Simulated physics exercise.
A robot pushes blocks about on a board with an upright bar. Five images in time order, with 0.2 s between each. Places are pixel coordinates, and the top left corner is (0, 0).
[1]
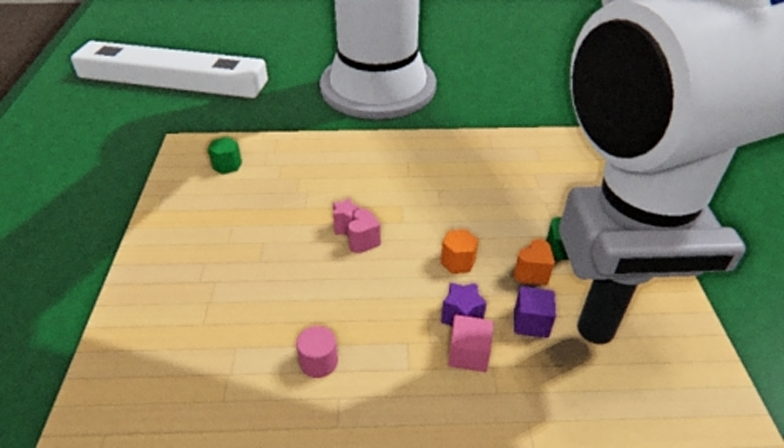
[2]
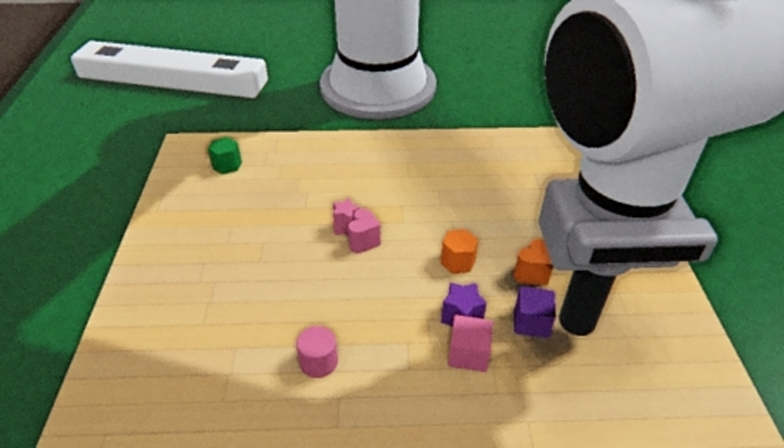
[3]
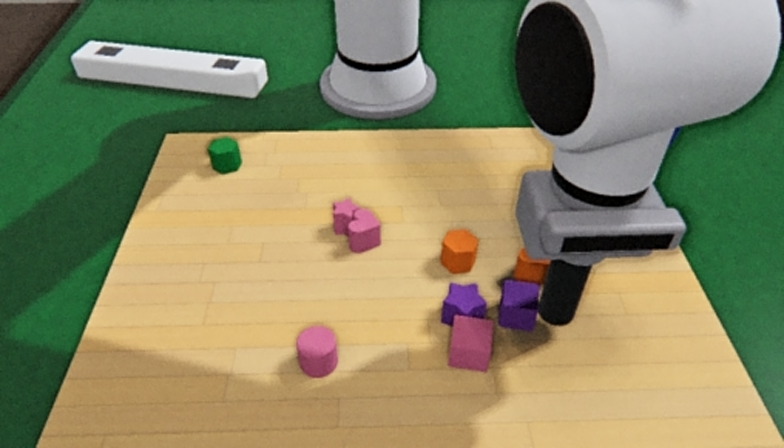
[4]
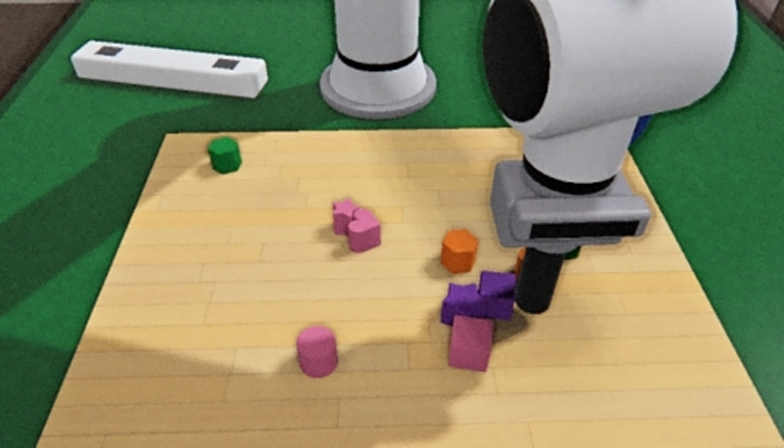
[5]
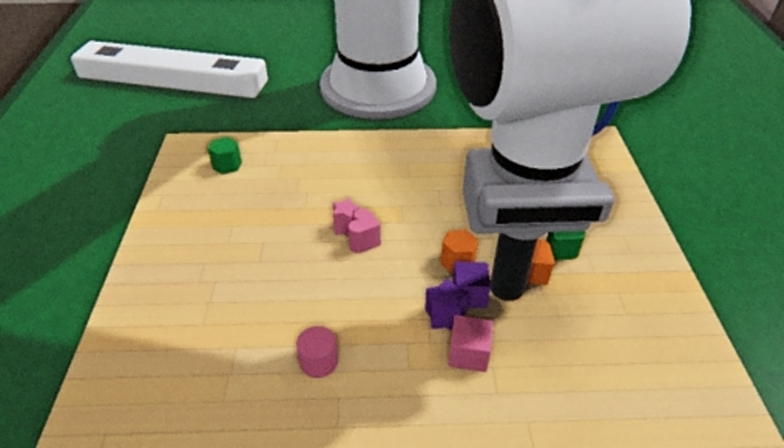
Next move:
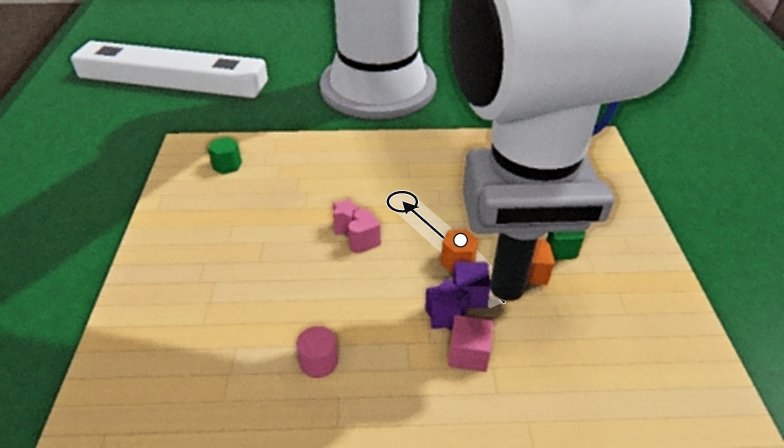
The robot's black bar moves left and pushes the purple block against the purple star.
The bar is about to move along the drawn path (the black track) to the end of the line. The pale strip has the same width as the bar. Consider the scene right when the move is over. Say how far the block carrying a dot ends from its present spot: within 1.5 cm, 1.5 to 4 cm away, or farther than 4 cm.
My estimate: Beyond 4 cm.
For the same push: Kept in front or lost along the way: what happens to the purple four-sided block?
By then it is beside or behind the bar.
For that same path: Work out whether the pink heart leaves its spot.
That block stands still.
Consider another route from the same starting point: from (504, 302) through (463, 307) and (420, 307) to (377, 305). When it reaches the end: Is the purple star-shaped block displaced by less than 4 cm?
The answer is no.
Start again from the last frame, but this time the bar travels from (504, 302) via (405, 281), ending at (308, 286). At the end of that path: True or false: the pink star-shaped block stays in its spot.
This is false.
The line goes from (504, 302) by way of (470, 263) and (435, 230) to (402, 202); the dot is on the orange hexagon.
On the path given first. One third of the way, bar (472, 248); orange hexagon (444, 227); purple four-sided block (456, 265), turned 30° anticlockwise.
Two thirds of the way, bar (436, 216); orange hexagon (406, 201), turned 25° anticlockwise; purple four-sided block (456, 265), turned 30° anticlockwise.
At the end, bar (403, 188); pink heart unmoved; orange hexagon (375, 188), turned 115° anticlockwise; purple four-sided block (456, 265), turned 30° anticlockwise; orange heart unmoved.
